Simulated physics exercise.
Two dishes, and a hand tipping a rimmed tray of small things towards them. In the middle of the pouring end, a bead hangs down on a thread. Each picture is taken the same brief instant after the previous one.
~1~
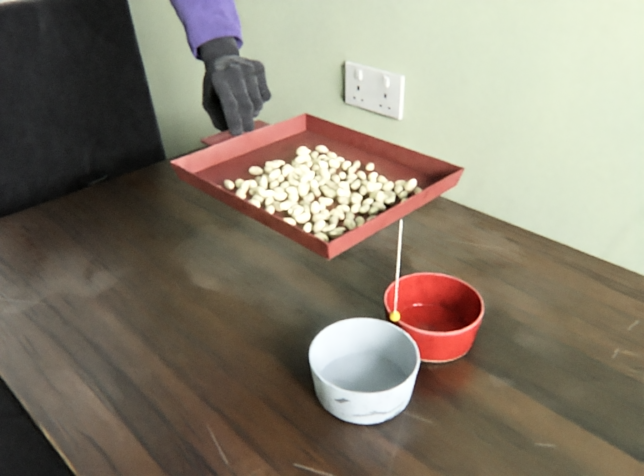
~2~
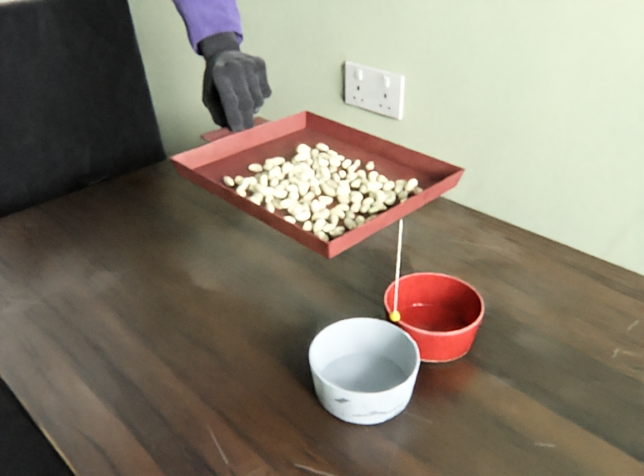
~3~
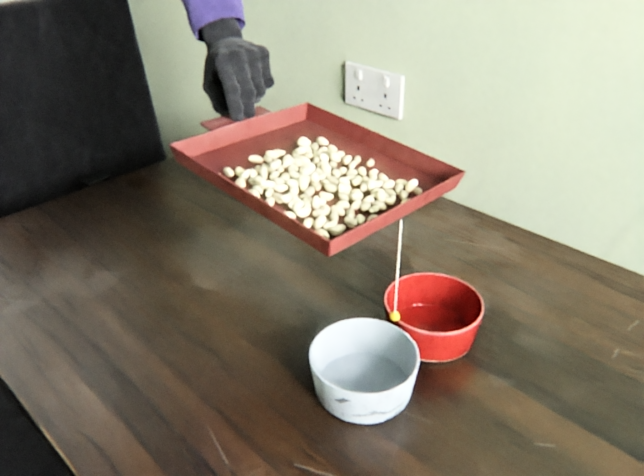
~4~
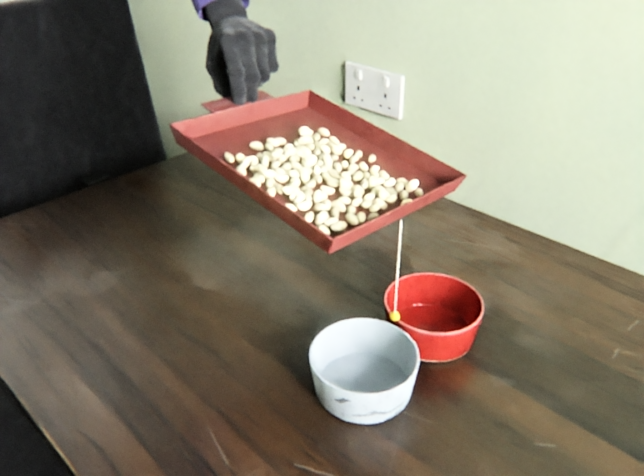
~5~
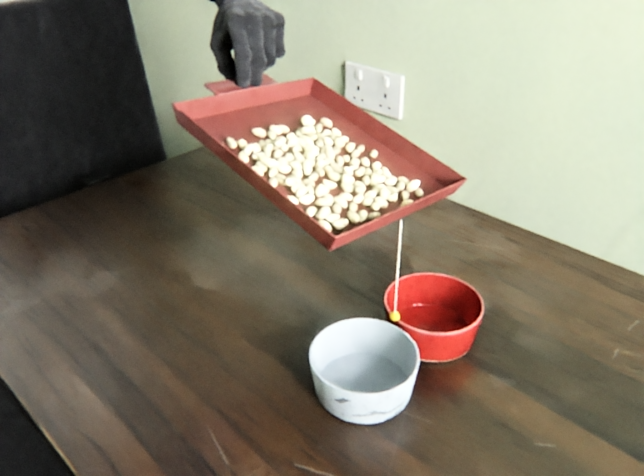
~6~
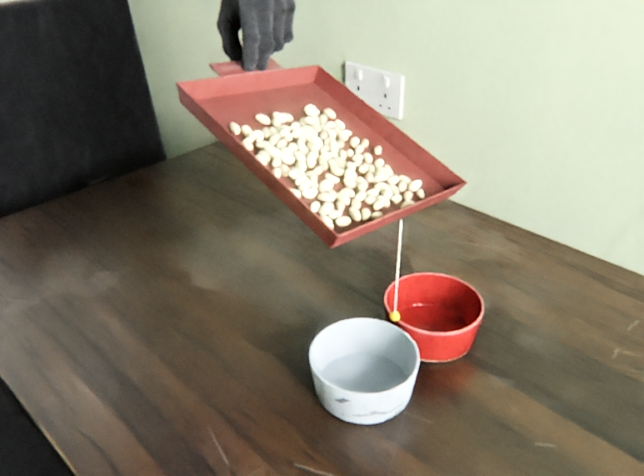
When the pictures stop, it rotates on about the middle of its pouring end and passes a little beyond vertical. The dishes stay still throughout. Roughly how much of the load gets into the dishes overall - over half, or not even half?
Over half gets in.
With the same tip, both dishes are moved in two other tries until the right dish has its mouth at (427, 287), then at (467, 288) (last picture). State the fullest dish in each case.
First try: The right-side dish; second try: The right-side dish.
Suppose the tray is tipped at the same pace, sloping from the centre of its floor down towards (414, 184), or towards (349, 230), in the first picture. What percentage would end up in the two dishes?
Respectively close to 100 and 60 in a hundred.
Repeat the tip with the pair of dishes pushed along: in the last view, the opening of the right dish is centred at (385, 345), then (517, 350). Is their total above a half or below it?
Well, the minor share the first time and the minor share the second time.
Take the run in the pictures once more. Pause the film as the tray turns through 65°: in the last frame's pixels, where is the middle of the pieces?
I'd mark the middle close to (408, 172).
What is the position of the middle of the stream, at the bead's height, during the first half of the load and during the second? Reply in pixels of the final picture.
Near (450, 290) to start, and near (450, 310) afterwards.
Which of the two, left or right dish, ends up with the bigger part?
The right-positioned one, it's fuller.
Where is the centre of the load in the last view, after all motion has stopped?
Near (448, 337), more or less.
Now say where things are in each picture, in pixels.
In the first picture, corners of the pouring end (328, 239) and (457, 168), level; middle of the load (314, 185), white beans; left dish (406, 395); right dish (473, 337); bead on its thread (395, 316).
In the second picture, corners of the pouring end (329, 239) and (458, 169), level; middle of the load (314, 184).
In the third picture, corners of the pouring end (330, 237) and (459, 171), tipped barely, lowest at the right corner; middle of the load (315, 179).
In the fourth picture, corners of the pouring end (333, 234) and (460, 174), tipped a little, lowest at the right corner; middle of the load (317, 172).
In the fifth picture, corners of the pouring end (336, 232) and (460, 177), tipped clearly, lowest at the right corner; middle of the load (320, 165).
In the sixth picture, corners of the pouring end (339, 230) and (461, 181), tipped clearly, lowest at the right corner; middle of the load (324, 158); left dish (406, 395); right dish (473, 337).
Just after the last frame, tray tipped steeply; almost all on the tray; just a few in the air.
A moment on, tray tipped past a quarter turn; the larger part on the tray; about a tenth in the right dish; just a few outside both; about a tenth in the air.
Further on, tray tipped past a quarter turn; just a few in the left dish; roughly two thirds in the right dish; roughly a third outside both.
When it is over, tray tipped past a quarter turn; just a few in the left dish; roughly two thirds in the right dish; roughly a third outside both.
